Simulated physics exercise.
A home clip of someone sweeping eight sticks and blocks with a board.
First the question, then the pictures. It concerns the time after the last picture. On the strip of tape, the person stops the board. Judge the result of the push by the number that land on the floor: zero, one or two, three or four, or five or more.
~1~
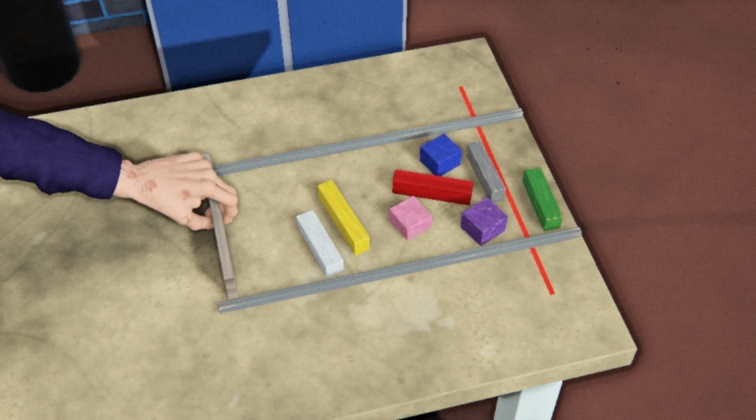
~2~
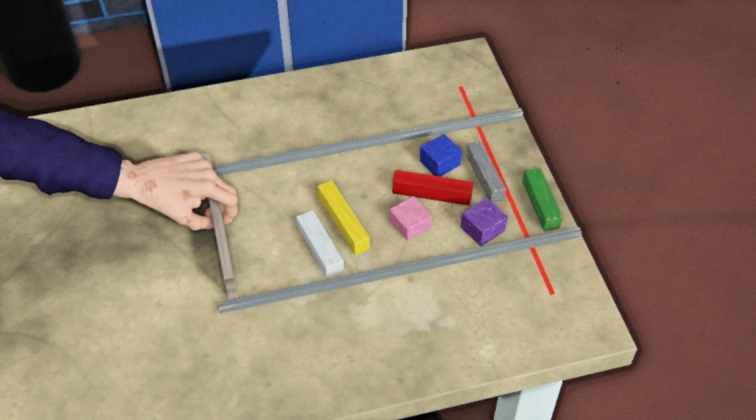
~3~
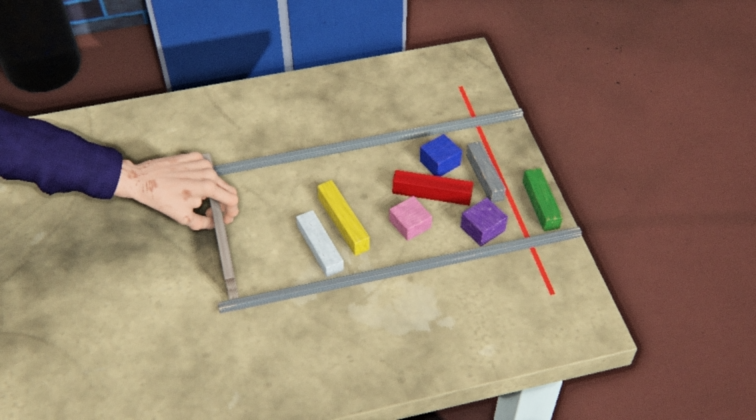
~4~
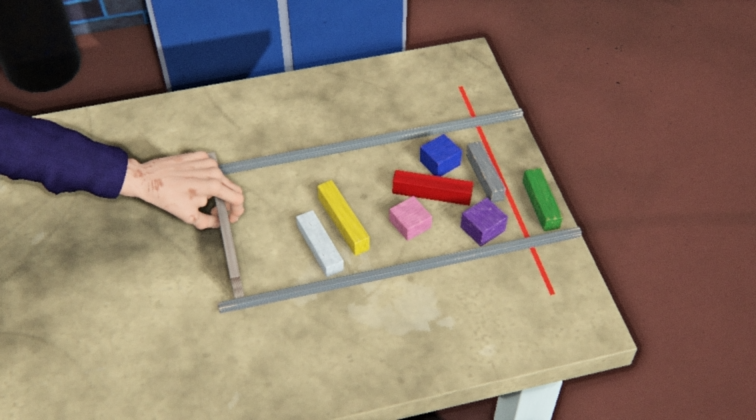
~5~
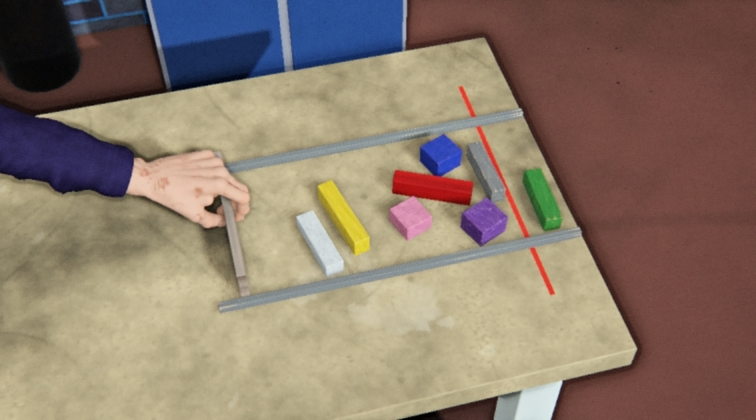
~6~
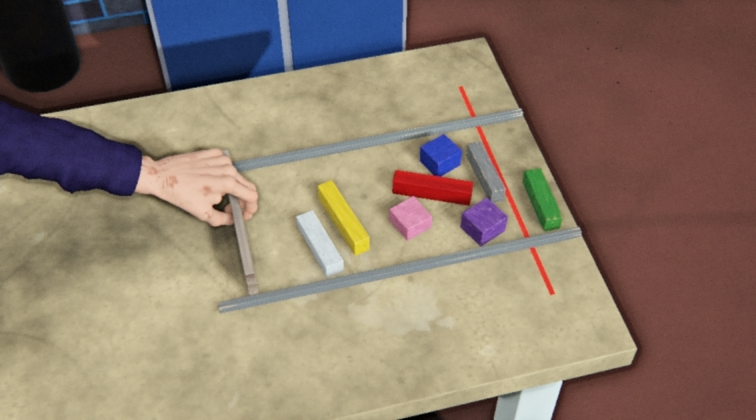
Three to four.
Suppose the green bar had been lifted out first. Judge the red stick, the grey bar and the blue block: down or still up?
Red stick down, grey bar down, blue block still up.
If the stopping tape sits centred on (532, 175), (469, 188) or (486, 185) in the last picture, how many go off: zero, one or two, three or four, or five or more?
Well, going through them: Five or over, then either one or two, then 1 or 2.
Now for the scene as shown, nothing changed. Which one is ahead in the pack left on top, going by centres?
The pink block is the one.
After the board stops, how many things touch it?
At rest, 2 are in contact.
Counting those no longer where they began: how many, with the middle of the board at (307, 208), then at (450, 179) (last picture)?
So far 1, and 8 at the second.
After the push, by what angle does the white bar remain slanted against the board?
Somewhere near 0 degrees, I'd say.
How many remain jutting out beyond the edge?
That adds up to 1.
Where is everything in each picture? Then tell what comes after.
In the first picture, green bar (542, 199); grey bar (486, 171); purple block (484, 222); board (219, 225); tape (503, 181).
In the second picture, grey bar (485, 172); white bar (320, 243).
In the third picture, purple block (484, 222); yellow bar (343, 217).
In the fourth picture, green bar (542, 199); board (225, 224).
In the fifth picture, grey bar (485, 172); red stick (433, 188).
In the sixth picture, green bar (542, 199); grey bar (485, 172); purple block (484, 222); board (239, 221); tape (503, 181).
Soon after, none off yet; green bar at rest near (542, 199); grey bar at rest near (485, 172); purple block at rest near (484, 222).
At rest, the number that fall off is three or four; fallen, red stick, purple block, grey bar and green bar.
